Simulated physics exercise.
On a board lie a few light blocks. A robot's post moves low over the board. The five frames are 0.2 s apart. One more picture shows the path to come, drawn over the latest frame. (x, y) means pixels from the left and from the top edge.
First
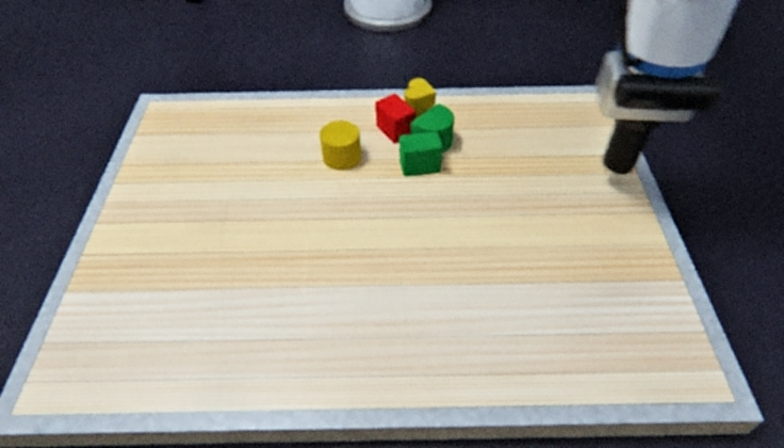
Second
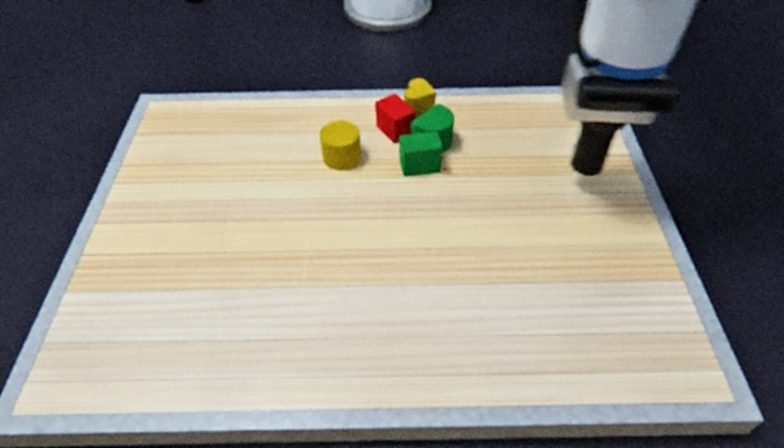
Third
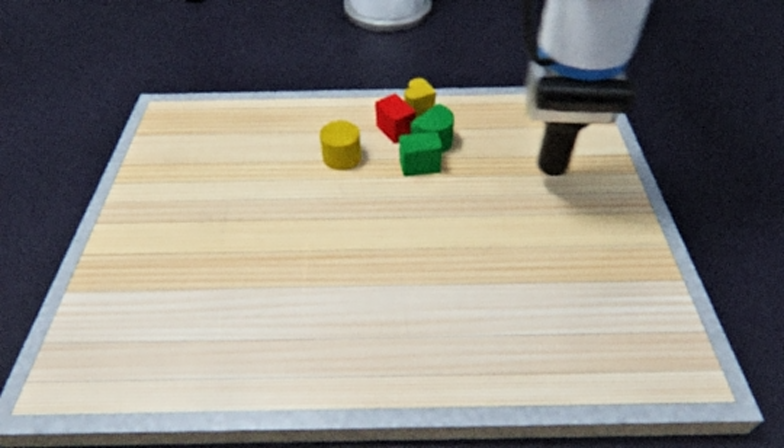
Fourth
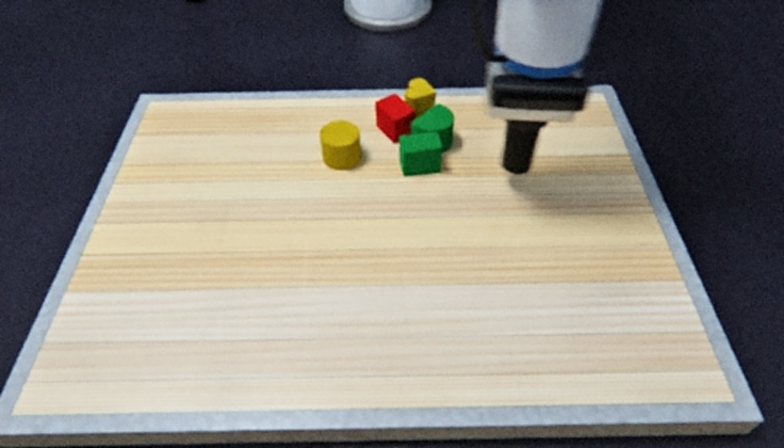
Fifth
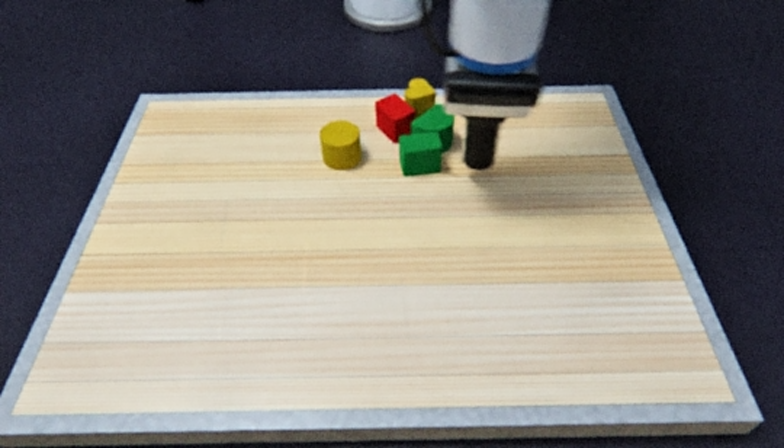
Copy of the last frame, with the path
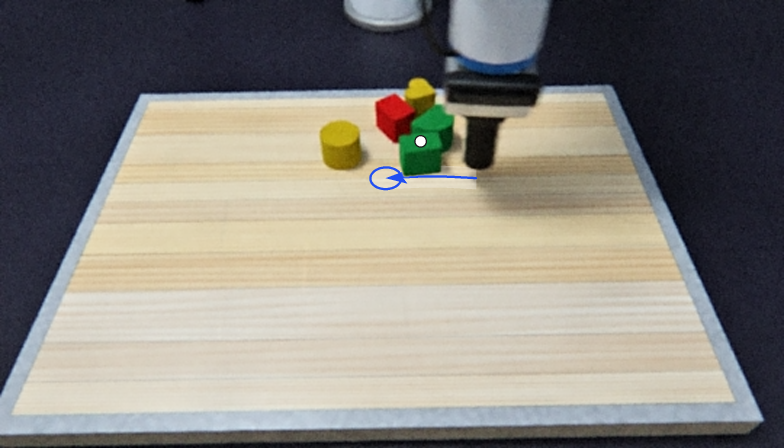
Robot arm with a dark post sliding steadily left, low over a wooden board, nearing still red, yellow and green blocks.
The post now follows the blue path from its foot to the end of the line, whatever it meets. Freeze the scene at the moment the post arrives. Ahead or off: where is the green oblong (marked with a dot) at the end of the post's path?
Final position: To the side or behind.
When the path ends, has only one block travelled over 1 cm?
I believe so.
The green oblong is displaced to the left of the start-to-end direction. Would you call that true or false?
This is false.
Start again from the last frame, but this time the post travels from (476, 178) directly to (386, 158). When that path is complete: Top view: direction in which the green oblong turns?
Clockwise, from overhead.
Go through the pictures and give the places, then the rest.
In the first frame, post tip at (618, 164); block tops, green oblong at (421, 141); green D-shaped block at (436, 118).
In the second frame, post at (587, 165); blocks unchanged.
In the third frame, post at (552, 166); blocks unchanged.
In the fourth frame, post at (516, 164); blocks unchanged.
In the fifth frame, post at (479, 160); green oblong at (421, 141); green D-shaped block at (436, 118).
Path on the board, from (476, 178) over (431, 176) to (386, 178); the dot is on the green oblong.
The first path, step by step. Halfway along, post at (431, 158); green oblong at (400, 137), turned 20° clockwise.
At the end, post at (385, 160); green oblong at (375, 131), turned 80° clockwise; green D-shaped block in place.
